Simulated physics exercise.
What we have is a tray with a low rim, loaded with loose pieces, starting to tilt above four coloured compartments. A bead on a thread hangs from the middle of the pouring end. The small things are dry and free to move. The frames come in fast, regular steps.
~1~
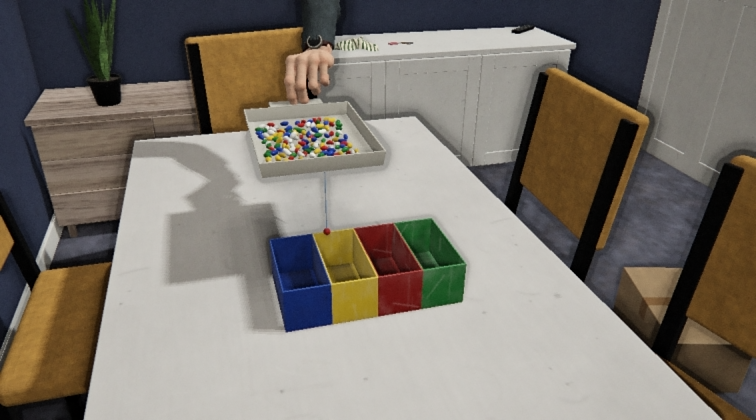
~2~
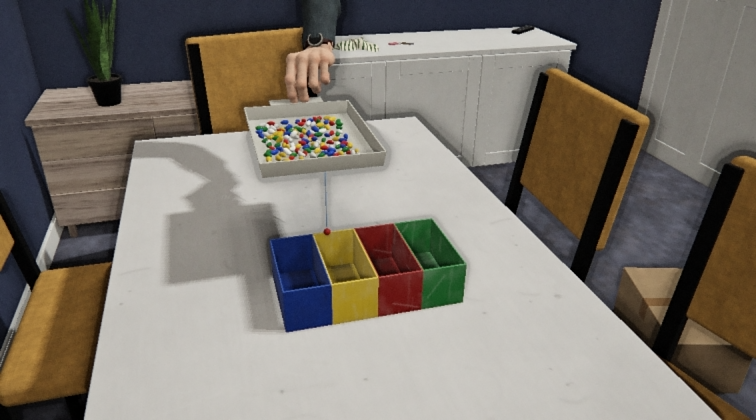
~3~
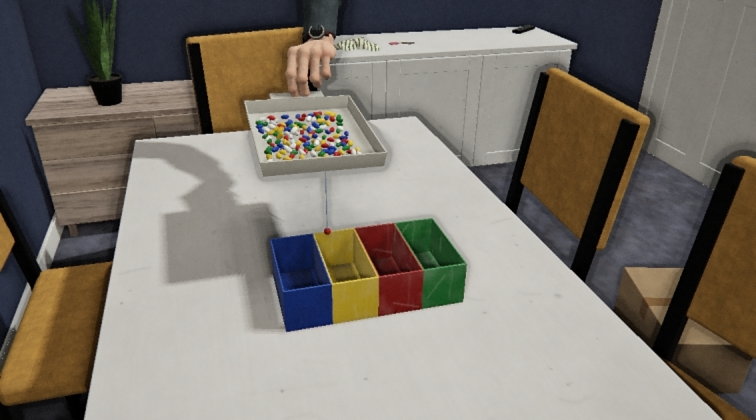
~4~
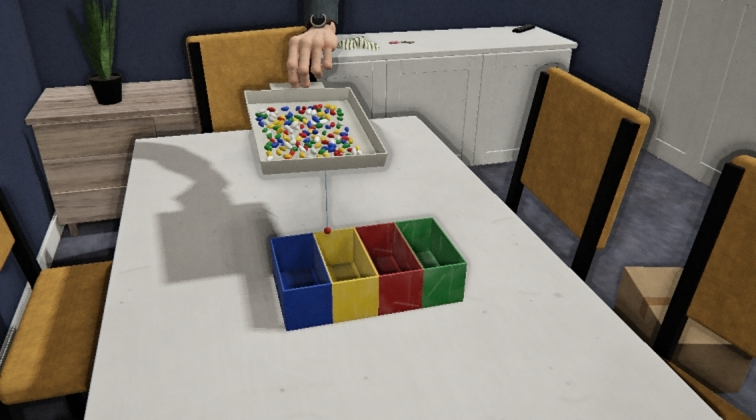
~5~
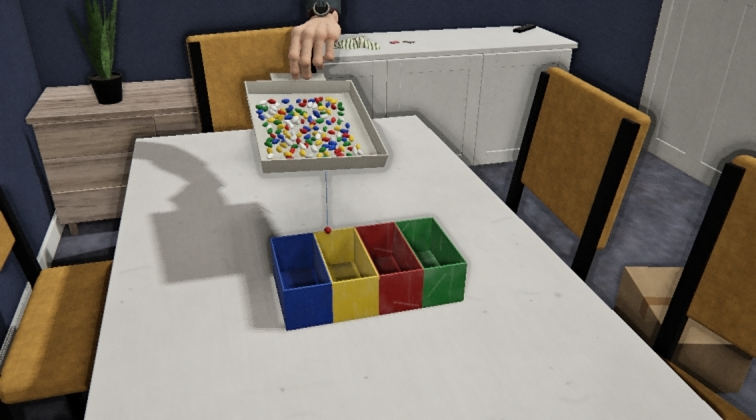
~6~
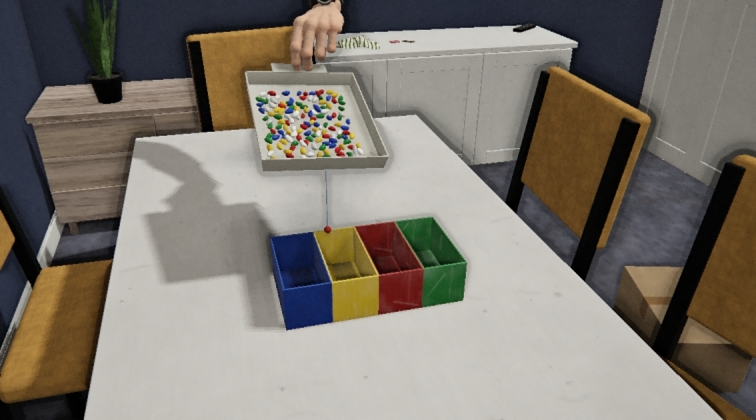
A hand wearing a dark watch holds the far edge of a pale, low-rimmed tray above a white table, seen from above at an angle in a dining room with mustard chairs. The tray carries multicoloured jelly beans, with a red bead hanging beneath it near blue, yellow, red and green compartments. The hand gradually raises the far edge, tilting the tray toward the viewer, while the jelly beans shift about inside.
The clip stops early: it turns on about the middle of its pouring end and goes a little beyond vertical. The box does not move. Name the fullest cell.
It favours the red compartment.
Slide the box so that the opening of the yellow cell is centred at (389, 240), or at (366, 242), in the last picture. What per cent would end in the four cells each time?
About 90 and 100 per cent.
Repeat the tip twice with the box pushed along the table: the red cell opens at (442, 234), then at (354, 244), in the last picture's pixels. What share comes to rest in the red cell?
About 0 and 40 per cent.
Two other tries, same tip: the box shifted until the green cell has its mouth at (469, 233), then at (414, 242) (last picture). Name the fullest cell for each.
First the yellow one, then the red one.
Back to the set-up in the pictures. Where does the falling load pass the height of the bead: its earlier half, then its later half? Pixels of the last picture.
Around (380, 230) and then (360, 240).
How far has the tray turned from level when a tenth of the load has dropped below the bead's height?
Around 105° of tilt.
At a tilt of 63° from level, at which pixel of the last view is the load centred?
Roughly at (337, 134).
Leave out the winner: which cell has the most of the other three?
It is the cell in yellow.
Just after the last frame, tray tipped steeply; every one on the tray.
A moment on, tray tipped past a quarter turn; almost all on the tray; just a few in the red cell; just a few in the yellow cell; about a tenth falling or outside the box.
Further on, tray tipped past a quarter turn; roughly half in the red cell; roughly a third in the yellow cell; about a tenth in the blue cell; just a few in the green cell.
When it is over, tray tipped past a quarter turn; roughly half in the red cell; roughly a third in the yellow cell; about a tenth in the blue cell; just a few in the green cell.
